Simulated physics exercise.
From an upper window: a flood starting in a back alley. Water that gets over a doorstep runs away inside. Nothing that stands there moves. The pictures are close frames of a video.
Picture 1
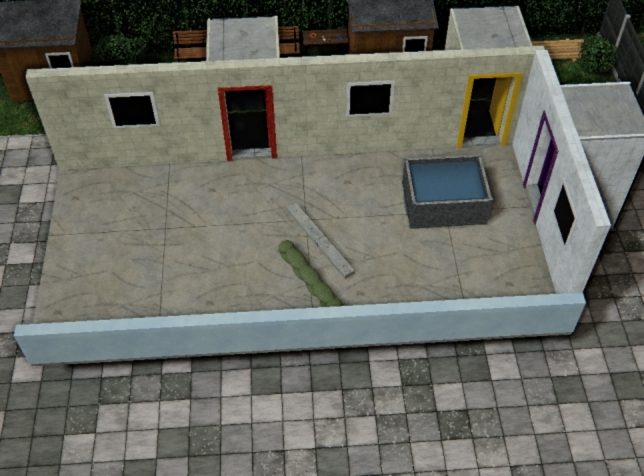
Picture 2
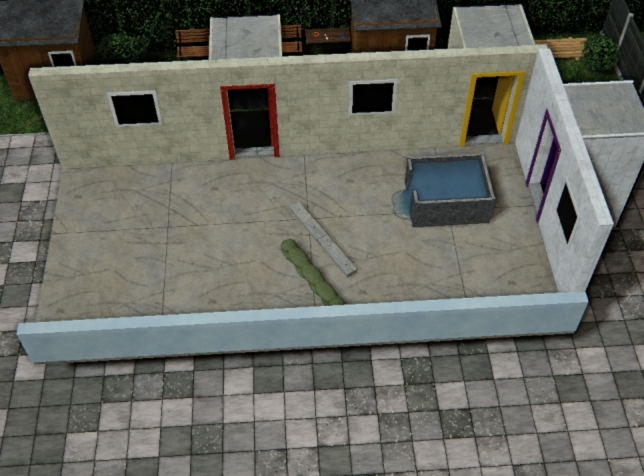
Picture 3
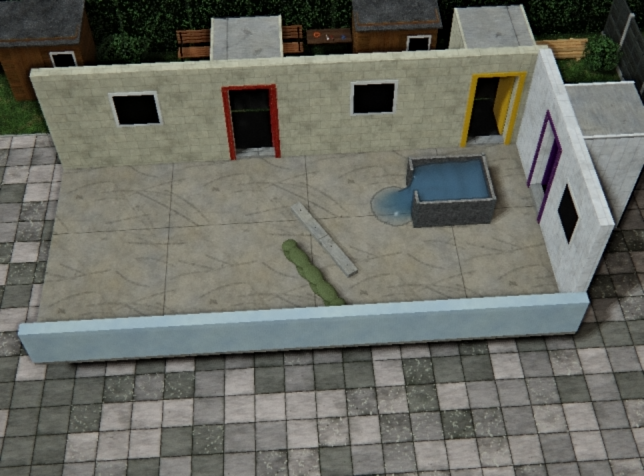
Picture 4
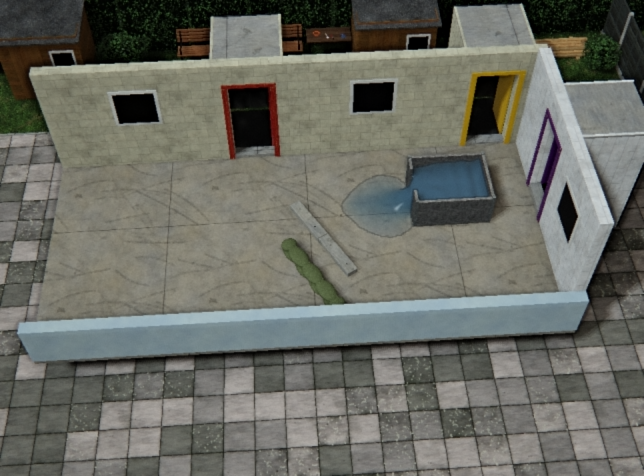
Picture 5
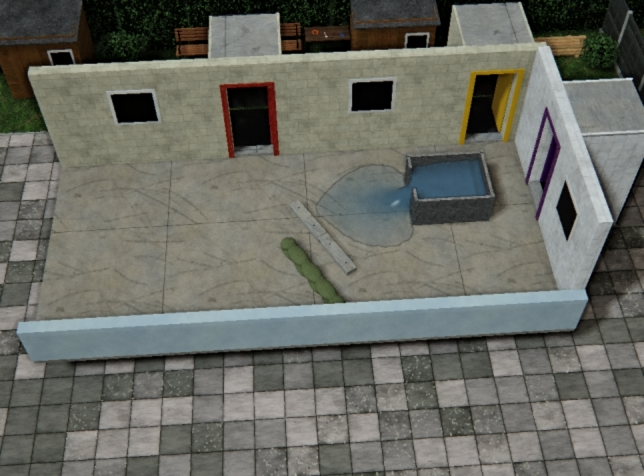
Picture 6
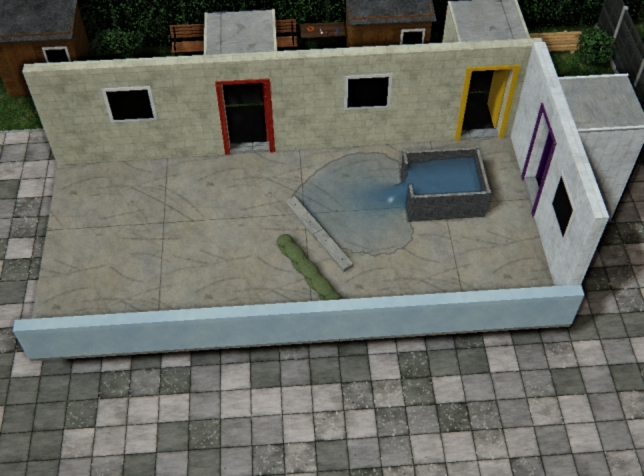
Water pours from the left side of the stone tank and spreads leftward across the floor.
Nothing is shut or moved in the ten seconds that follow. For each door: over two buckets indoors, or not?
One by one: The yellow door admits no more than that; the purple door admits no more than that; the red door admits no more than that.
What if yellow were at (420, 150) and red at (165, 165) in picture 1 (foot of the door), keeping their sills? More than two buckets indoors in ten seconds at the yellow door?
One by one: Yellow stays under.
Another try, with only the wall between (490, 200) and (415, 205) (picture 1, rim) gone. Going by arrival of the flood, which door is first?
It is the one in purple.
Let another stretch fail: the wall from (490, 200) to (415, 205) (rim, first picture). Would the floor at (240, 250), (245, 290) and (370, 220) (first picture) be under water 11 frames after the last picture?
In that order: No water, free of water, dry.
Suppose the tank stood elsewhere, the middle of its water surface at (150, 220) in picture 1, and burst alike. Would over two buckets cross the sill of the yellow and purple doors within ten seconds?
One by one: Yellow door stays under, purple door keeps below it.
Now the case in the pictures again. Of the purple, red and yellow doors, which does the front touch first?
The red door.
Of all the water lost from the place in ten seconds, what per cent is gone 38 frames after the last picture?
Close to 50 %.
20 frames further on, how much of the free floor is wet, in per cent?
Roughly 40 per cent.
A moment on, water covers 20 % of the floor; the yellow door not reached, the purple door not reached, the red door not reached.
Next, water covers 30 % of the floor; the yellow door not reached, the purple door not reached, the red door wet at the sill, nothing in.
Then, water covers 40 % of the floor; the yellow door not reached, the purple door not reached, the red door under two buckets in.
Later, water covers 45 % of the floor; the yellow door not reached, the purple door not reached, the red door under two buckets in.
In the end, water covers 55 % of the floor; the yellow door not reached, the purple door not reached, the red door under two buckets in.
